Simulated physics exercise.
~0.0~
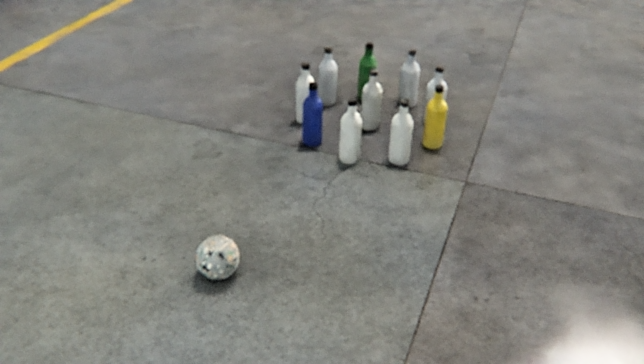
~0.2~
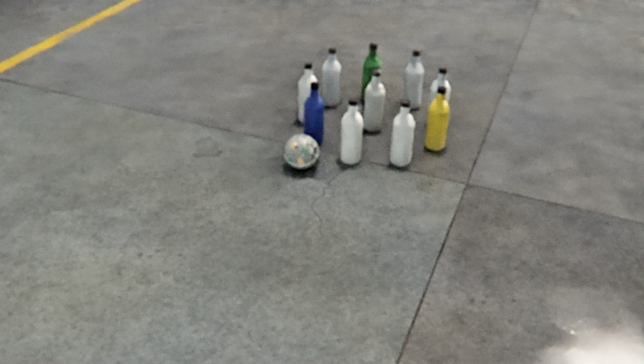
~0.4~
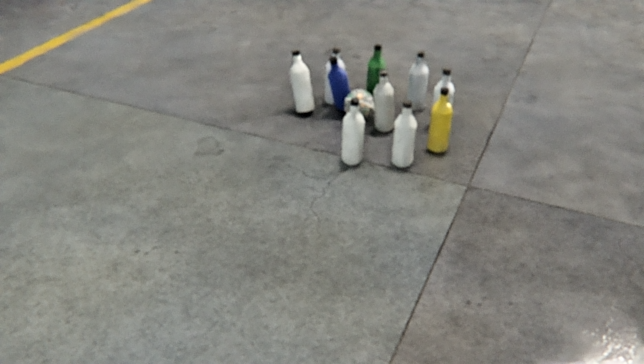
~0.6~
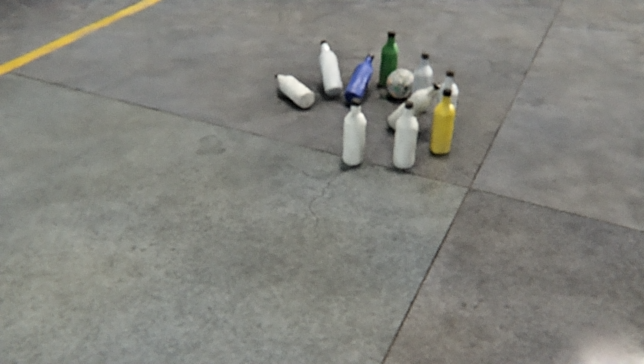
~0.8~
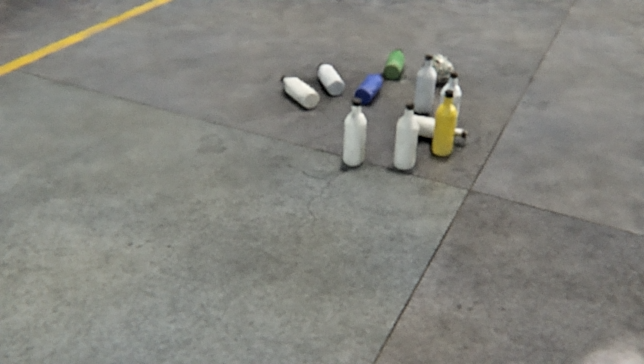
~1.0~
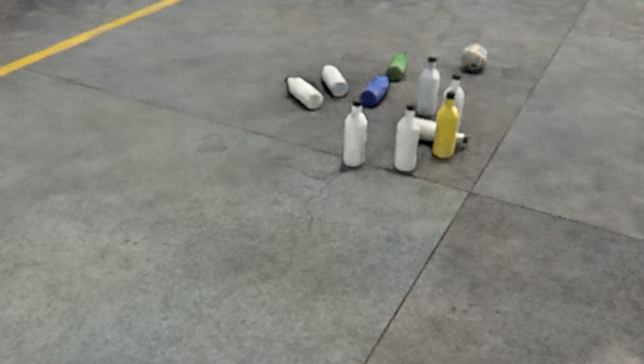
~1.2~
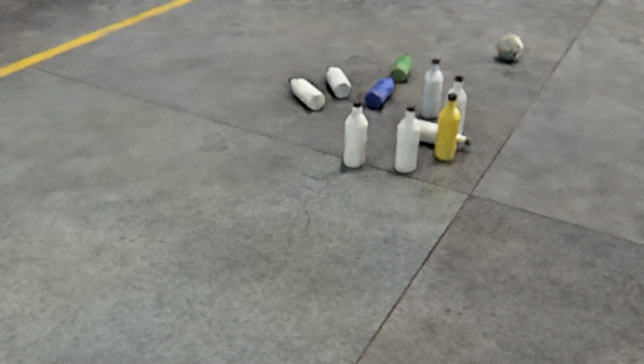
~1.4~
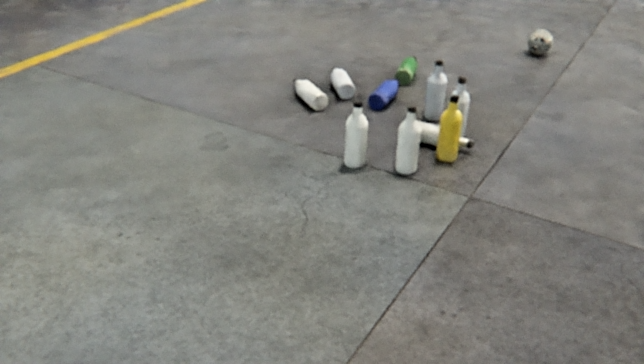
A group of white, blue, green and yellow bottles stood on a concrete floor as a speckled ball rolled into them, knocking over the blue, green and some white ones, then rolled away toward the upper right while the yellow stayed standing.
